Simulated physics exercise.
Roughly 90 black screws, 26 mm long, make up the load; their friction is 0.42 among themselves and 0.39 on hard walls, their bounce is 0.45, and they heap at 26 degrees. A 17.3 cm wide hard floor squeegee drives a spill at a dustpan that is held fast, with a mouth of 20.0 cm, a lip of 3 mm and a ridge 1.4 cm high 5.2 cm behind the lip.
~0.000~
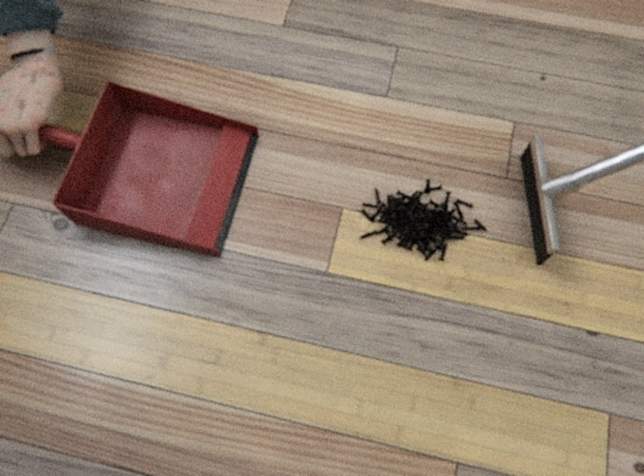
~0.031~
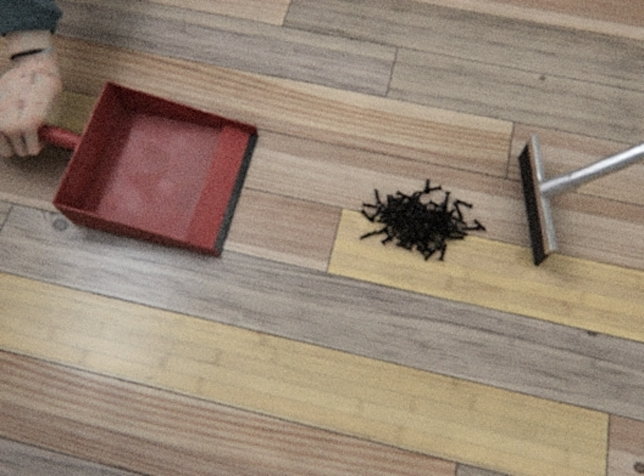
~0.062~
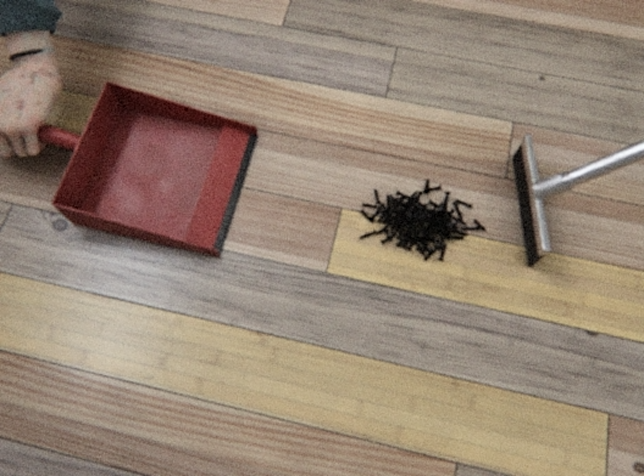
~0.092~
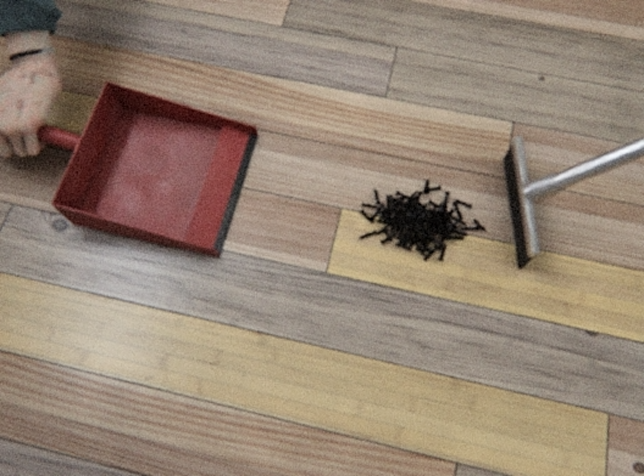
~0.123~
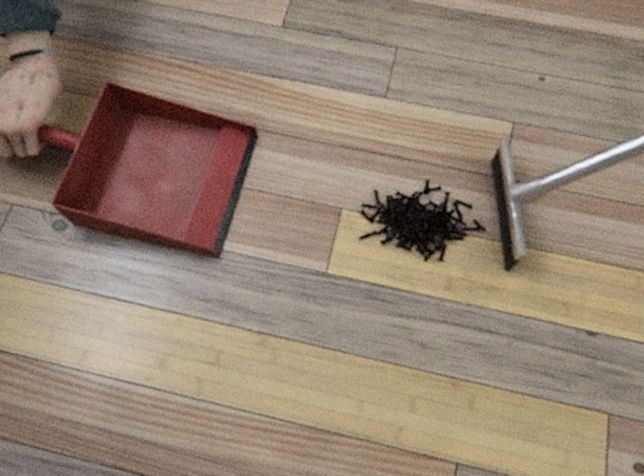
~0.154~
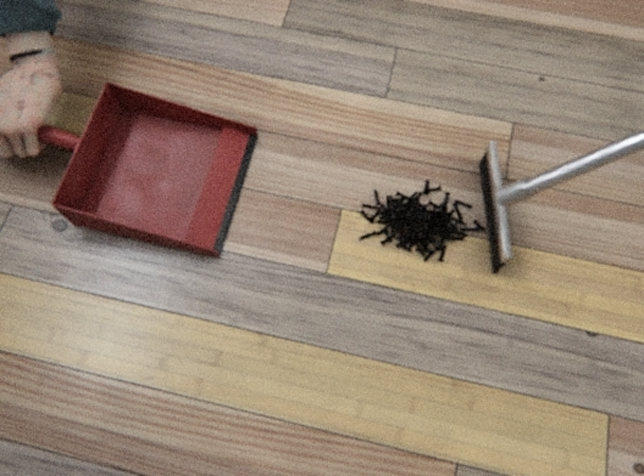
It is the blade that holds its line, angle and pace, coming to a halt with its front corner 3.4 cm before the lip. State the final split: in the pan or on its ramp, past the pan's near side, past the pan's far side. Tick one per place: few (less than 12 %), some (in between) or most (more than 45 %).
Pan - few; near side - some; far side - few.
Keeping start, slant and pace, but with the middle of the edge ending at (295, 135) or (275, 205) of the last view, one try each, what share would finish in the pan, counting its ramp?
First try around 0 %, second try around 5 %.
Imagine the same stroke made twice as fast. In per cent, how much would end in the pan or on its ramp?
It would be around 35 percent.
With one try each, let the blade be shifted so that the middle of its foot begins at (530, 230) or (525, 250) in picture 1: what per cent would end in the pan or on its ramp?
Estimates: 5 percent and 0 percent.
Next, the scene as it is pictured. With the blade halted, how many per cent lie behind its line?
Around 5 in a hundred.
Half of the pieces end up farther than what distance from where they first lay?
26 cm or so.
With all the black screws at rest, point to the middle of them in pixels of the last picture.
Close to pixel (239, 248).
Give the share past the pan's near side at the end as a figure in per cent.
Share at rest: Approx. 35 per cent.
After 0.42 s, middle of the blade 21 cm from the lip; 0 % over the lip, far side 0 %, near side 0 %.
After 0.60 s, middle of the blade 11 cm from the lip; 0 % over the lip, far side 0 %, near side 10 %.
After 0.90 s, middle of the blade 5 cm from the lip; 5 % over the lip, far side 0 %, near side 35 %.
In the end, at 2.1 s, pan 5 %, near side 35 %, far side 0 %, in front of the lip or behind the blade 60 %.
